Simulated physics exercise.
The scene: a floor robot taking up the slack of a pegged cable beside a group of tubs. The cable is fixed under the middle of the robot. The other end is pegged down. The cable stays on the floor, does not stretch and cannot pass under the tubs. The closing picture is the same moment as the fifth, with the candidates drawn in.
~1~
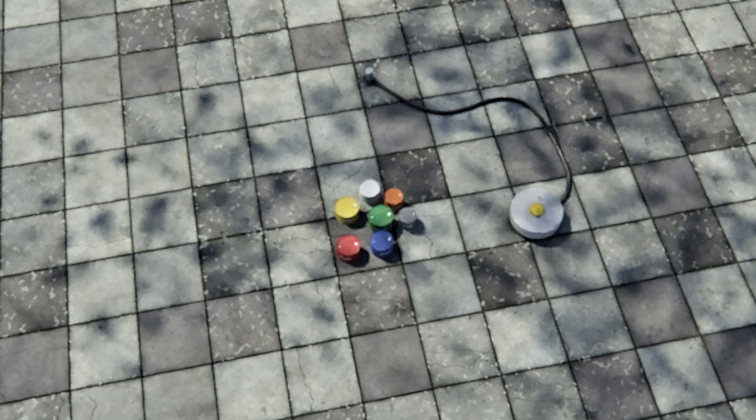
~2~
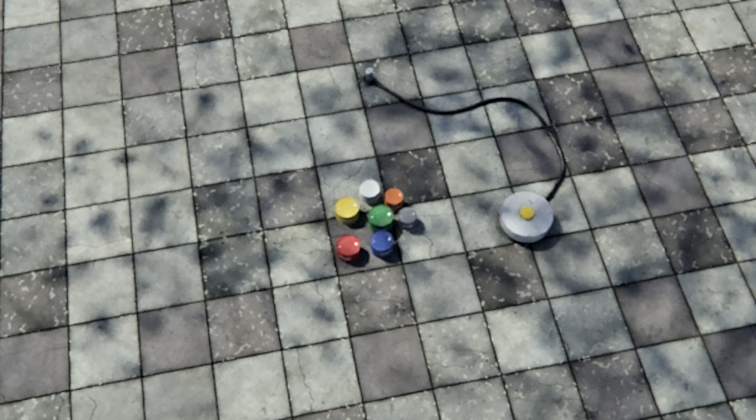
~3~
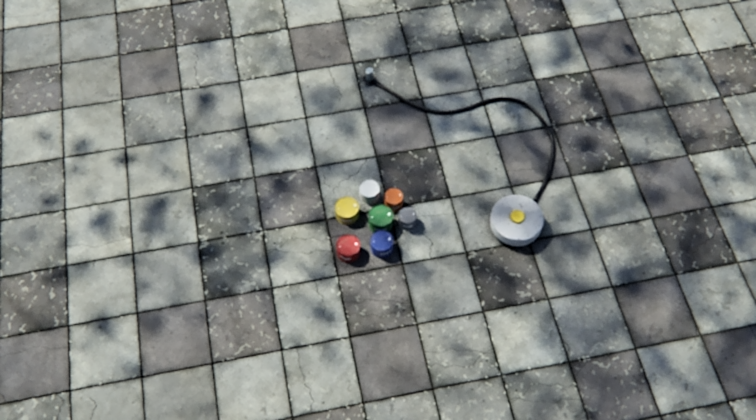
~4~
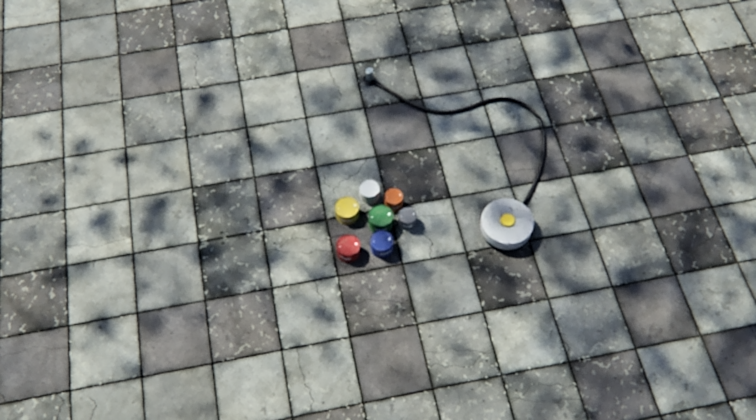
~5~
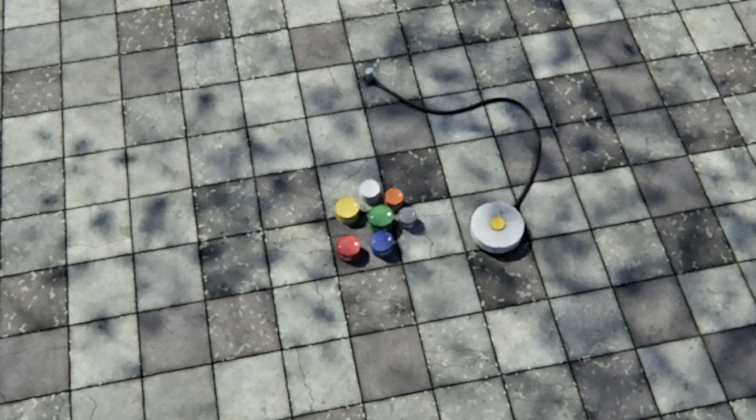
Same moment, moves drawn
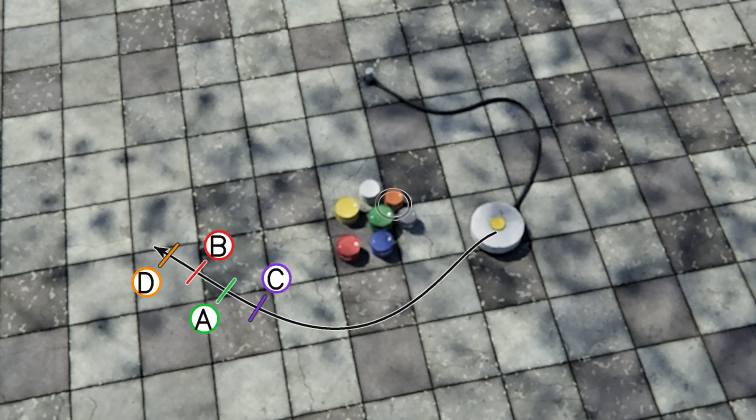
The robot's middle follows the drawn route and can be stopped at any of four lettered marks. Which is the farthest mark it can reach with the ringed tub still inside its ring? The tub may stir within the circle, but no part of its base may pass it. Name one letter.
Up to mark C.
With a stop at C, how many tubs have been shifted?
Three.
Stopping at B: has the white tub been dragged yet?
Yes.
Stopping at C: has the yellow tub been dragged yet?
No.
On the marked copy, A at (226, 291); B at (196, 272); C at (258, 308); D at (169, 255); the ring at (393, 204); the route from (496, 233) via (330, 329) to (155, 247).
Taking C. A third of the way, robot (428, 287); orange tub (394, 201).
Two thirds of the way, robot (339, 325); orange tub (394, 201).
When it is over, robot (257, 304); green tub (373, 219); blue tub (373, 240); orange tub (393, 200); grey tub (394, 217); the orange tub is still in its ring.
As for the rest, A drags the ringed tub to (381, 195); B drags the ringed tub to (369, 187); D drags the ringed tub to (352, 172).
